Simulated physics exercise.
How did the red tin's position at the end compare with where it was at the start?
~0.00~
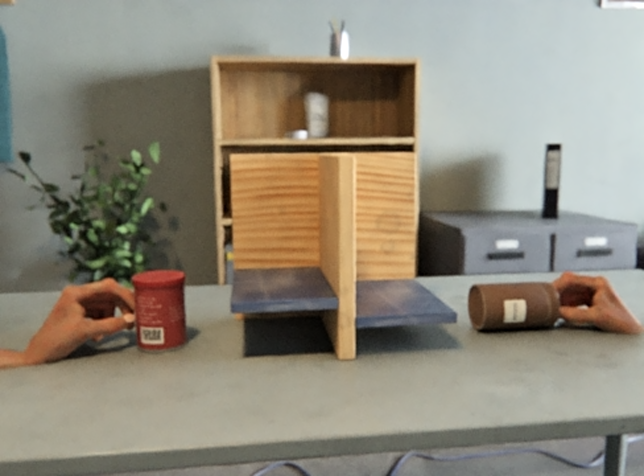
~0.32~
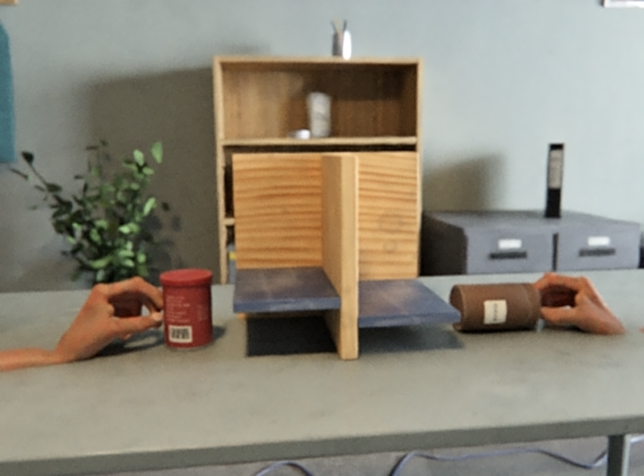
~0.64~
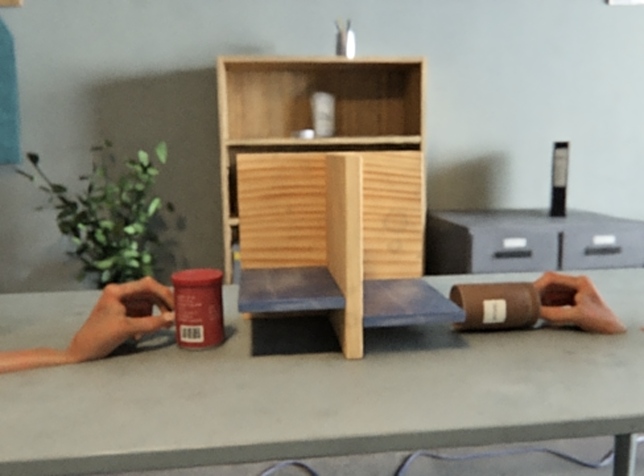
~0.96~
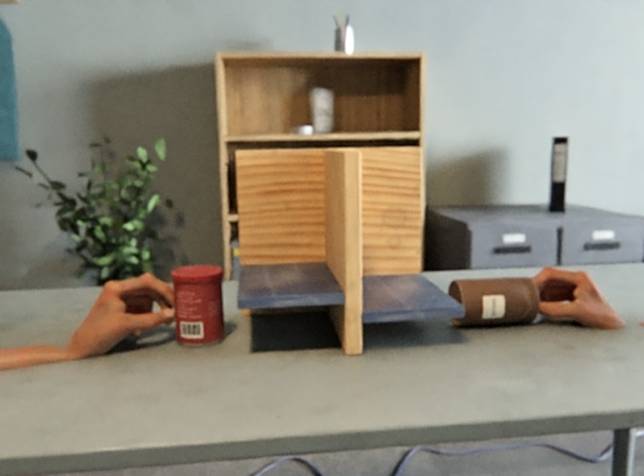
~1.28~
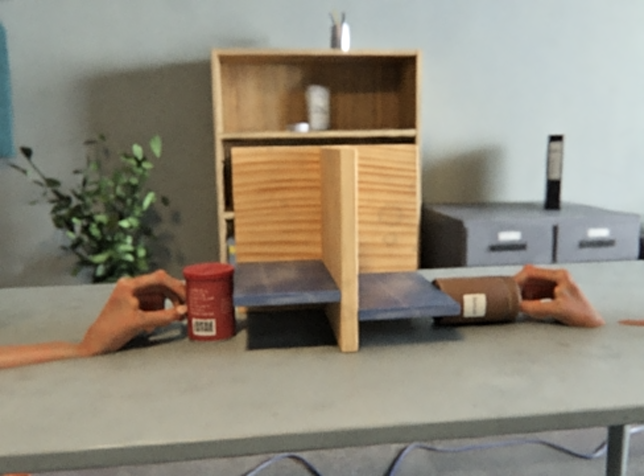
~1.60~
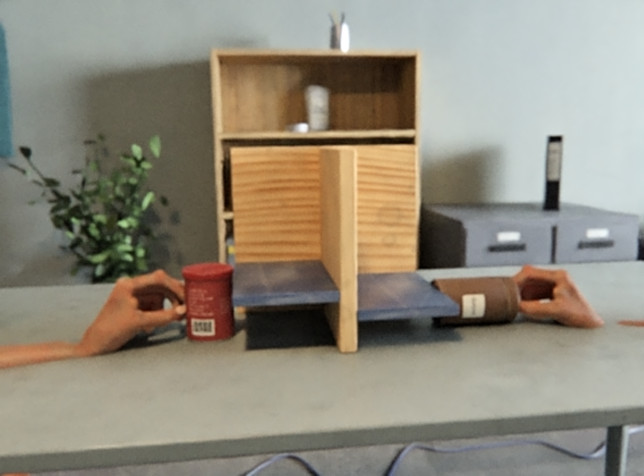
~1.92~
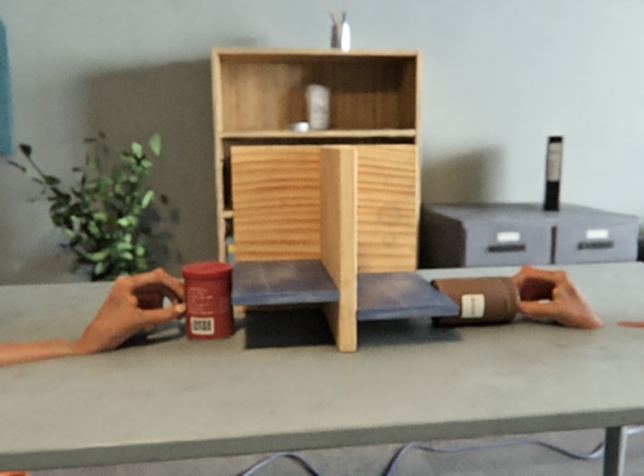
It started out on the left with a gap between it and the stand, and it ended a little farther right, still upright, right by the edge of the left shelf.
